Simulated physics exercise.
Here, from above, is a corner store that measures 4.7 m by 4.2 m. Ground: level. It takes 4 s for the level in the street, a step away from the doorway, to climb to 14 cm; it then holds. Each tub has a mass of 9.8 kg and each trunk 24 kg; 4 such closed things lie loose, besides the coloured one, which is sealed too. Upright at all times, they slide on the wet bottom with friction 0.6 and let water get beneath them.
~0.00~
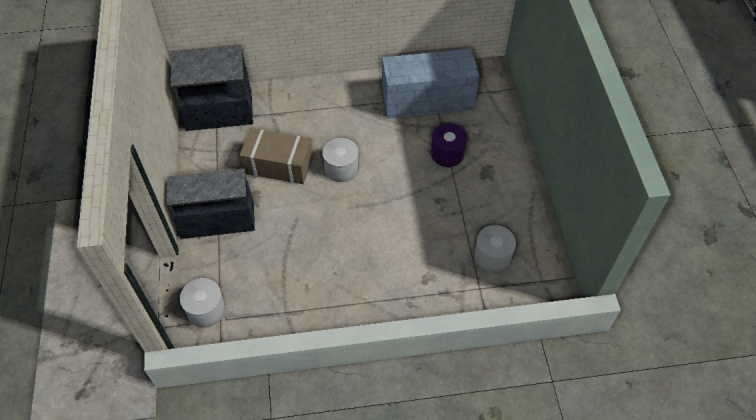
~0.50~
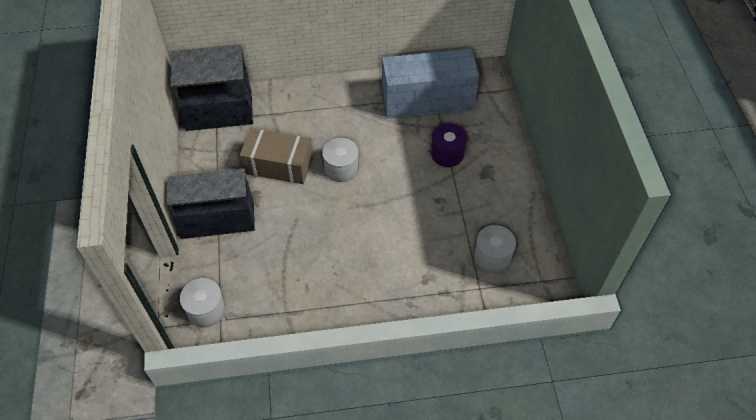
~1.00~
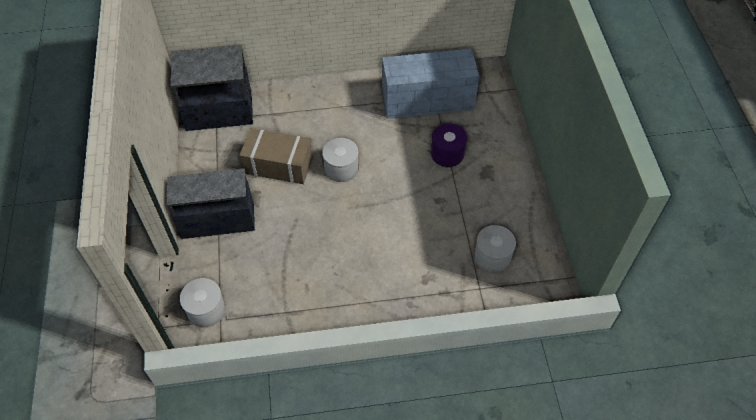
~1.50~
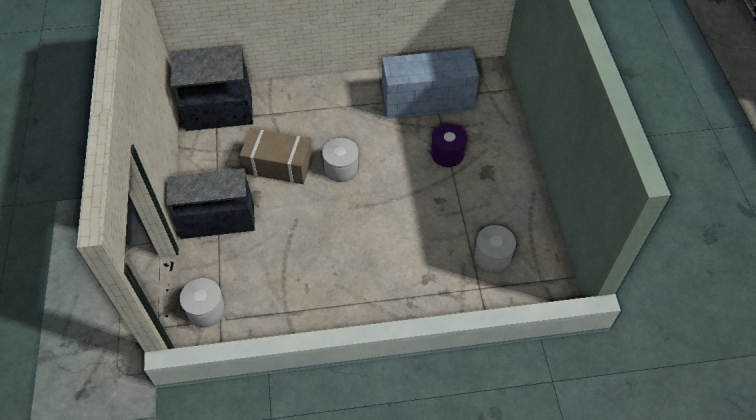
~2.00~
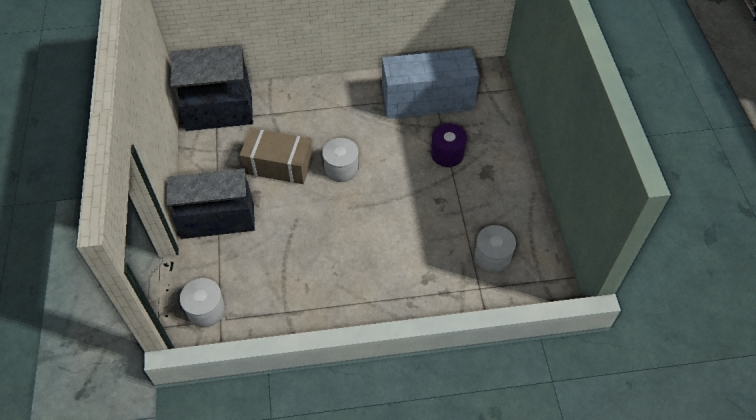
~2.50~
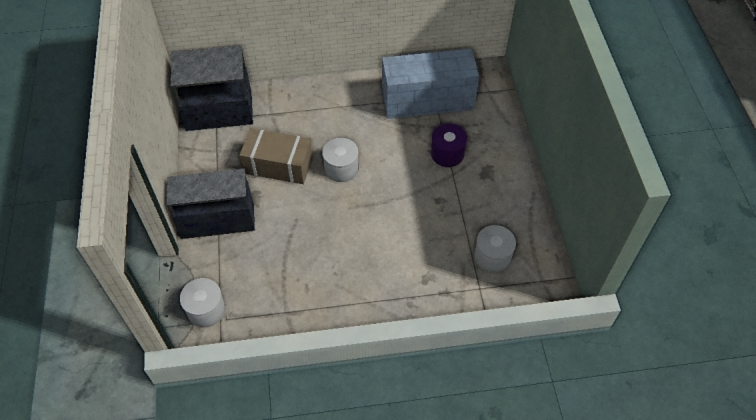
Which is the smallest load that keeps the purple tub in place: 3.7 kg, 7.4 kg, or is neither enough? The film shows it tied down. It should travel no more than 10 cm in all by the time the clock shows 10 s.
It is steadied by only the greater weight.
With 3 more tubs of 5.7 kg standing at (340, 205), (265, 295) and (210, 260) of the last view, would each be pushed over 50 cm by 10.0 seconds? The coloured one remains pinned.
Taking them in order, the first is beyond the line, the second beyond the line and the third beyond the line.
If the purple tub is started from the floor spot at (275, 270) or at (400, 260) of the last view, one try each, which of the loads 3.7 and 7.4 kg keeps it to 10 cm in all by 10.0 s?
Result, try 1: Both fail; try 2: Both fail.
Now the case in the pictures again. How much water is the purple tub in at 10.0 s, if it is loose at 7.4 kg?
Something like 4 centimetres.
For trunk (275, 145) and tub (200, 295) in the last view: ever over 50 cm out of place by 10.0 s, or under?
First within the mark, second above the mark.
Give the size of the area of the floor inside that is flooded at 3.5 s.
Wet area: Approx. 1.0 m2.
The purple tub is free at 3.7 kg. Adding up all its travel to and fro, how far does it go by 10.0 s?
Total path: Approx. 30 cm.
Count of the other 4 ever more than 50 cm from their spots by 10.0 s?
1 in all.
After 3.5 s the purple tub would be 0 cm from its start with 3.7 kg and 0 cm from its start with 7.4 kg; 0 cm of water round it then.
After 4.5 s the purple tub would be 0 cm from its start with 3.7 kg and 0 cm from its start with 7.4 kg; 0 cm of water round it then.
After 7.0 s the purple tub would be 1 cm from its start with 3.7 kg and 0 cm from its start with 7.4 kg; 2 cm of water round it then.
After 10.0 s the purple tub would be 32 cm from its start with 3.7 kg and 0 cm from its start with 7.4 kg; 4 cm of water round it then.
